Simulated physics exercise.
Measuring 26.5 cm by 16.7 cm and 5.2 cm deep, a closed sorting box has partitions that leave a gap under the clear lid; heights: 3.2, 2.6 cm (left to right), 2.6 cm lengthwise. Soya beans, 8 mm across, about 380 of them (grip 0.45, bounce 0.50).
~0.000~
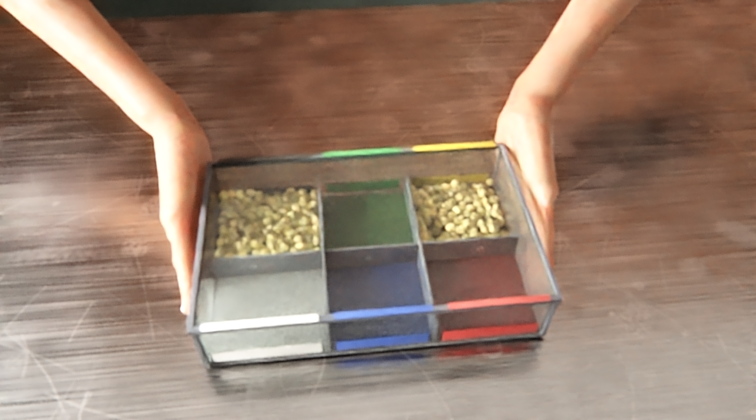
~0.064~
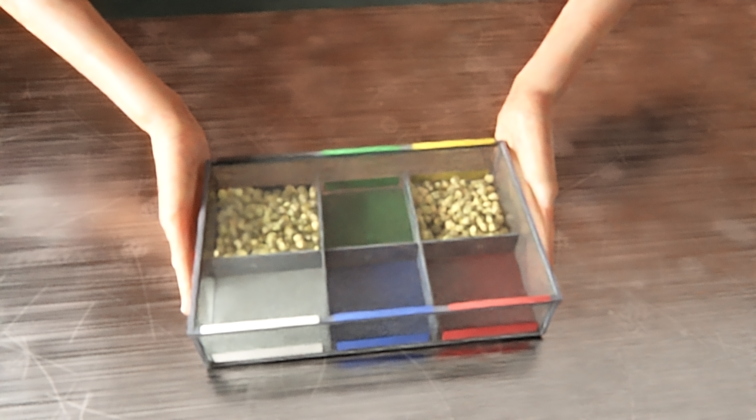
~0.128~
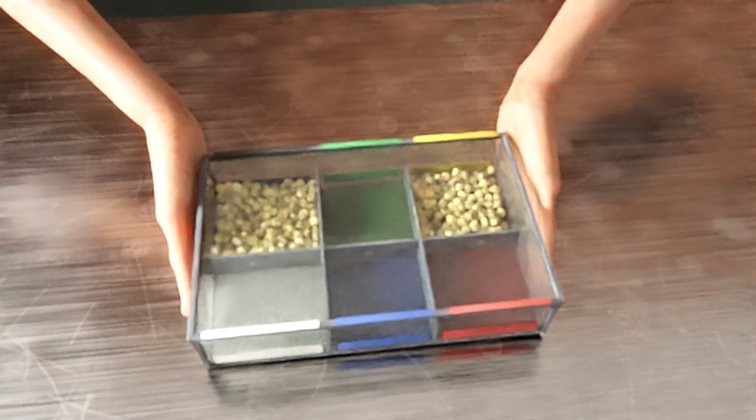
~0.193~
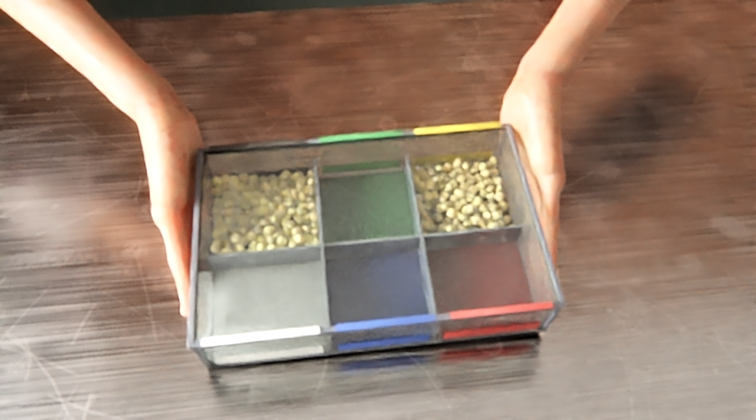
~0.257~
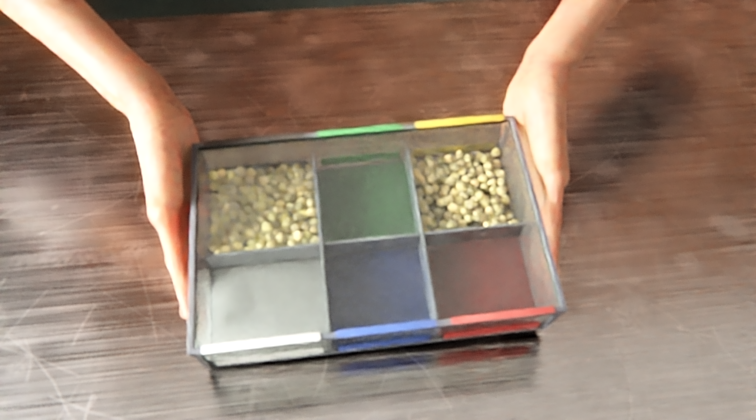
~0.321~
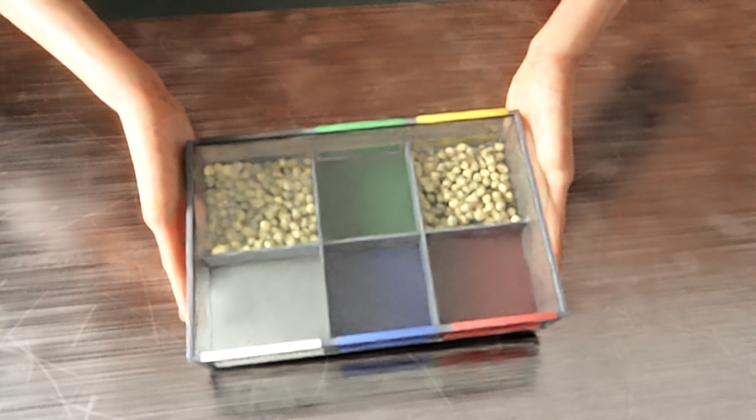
A clear-lidded, six-compartment box is held by a pair of hands over a streaky brown tabletop, seen from above at an angle by a still camera. Pale beans fill the back left and back right compartments, the latter edged yellow, with green between them and white, blue and red along the empty front. The hands tilt the box steadily, raising its back edge, while the beans barely shift.
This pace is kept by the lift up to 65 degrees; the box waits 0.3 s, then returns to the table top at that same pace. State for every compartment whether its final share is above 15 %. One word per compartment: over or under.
Red under, blue under, green under, yellow over, white over, black over.
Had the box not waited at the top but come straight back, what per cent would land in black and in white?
Result - black: 45 %, white: 20 %.
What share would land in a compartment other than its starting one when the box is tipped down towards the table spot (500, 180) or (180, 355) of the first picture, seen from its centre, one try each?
Roughly 15 % for the first direction, roughly 10 % for the second.
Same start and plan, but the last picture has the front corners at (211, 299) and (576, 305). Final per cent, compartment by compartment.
By the end red holds 10%, blue holds 5%, green holds 0%, yellow holds 30%, white holds 10% and black holds 40%.
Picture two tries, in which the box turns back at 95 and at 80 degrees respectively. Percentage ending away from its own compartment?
Try one gives around 90 %, try two around 50 %.
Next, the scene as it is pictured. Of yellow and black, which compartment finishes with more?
Black.
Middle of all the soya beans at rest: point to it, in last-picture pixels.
In the last view, approximately (291, 255).
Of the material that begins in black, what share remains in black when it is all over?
Fraction kept: Approx. 70 %.
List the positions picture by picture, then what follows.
Box tilt 0 degrees, front corners at (194, 328) and (556, 297); yellow 35 %, black 65 %, in the first picture.
Box tilt 1 degrees, front corners at (194, 331) and (556, 297), in the second picture.
Box tilt 5 degrees, front corners at (194, 336) and (557, 299), lowest corner left front, in the third picture.
Box tilt 10 degrees, front corners at (194, 342) and (559, 303), lowest corner left front, in the fourth picture.
Box tilt 15 degrees, front corners at (194, 349) and (560, 307), lowest corner left front, in the fifth picture.
Box tilt 19 degrees, front corners at (195, 356) and (562, 312), lowest corner left front; yellow 35 %, black 65 %. The box's pace is about 75 degrees a second, in the sixth picture.
Then, at 1.20 s, tilt 65 degrees; yellow 30 %, white 20 %, black 50 %.
After 1.79 s, tilt 32 degrees; yellow 30 %, white 20 %, black 45 %.
After 2.43 s, tilt 0 degrees; yellow 30 %, white 20 %, black 45 %.
By 3.0 s all is still; red 0 %, blue 0 %, green 0 %, yellow 30 %, white 20 %, black 45 %.
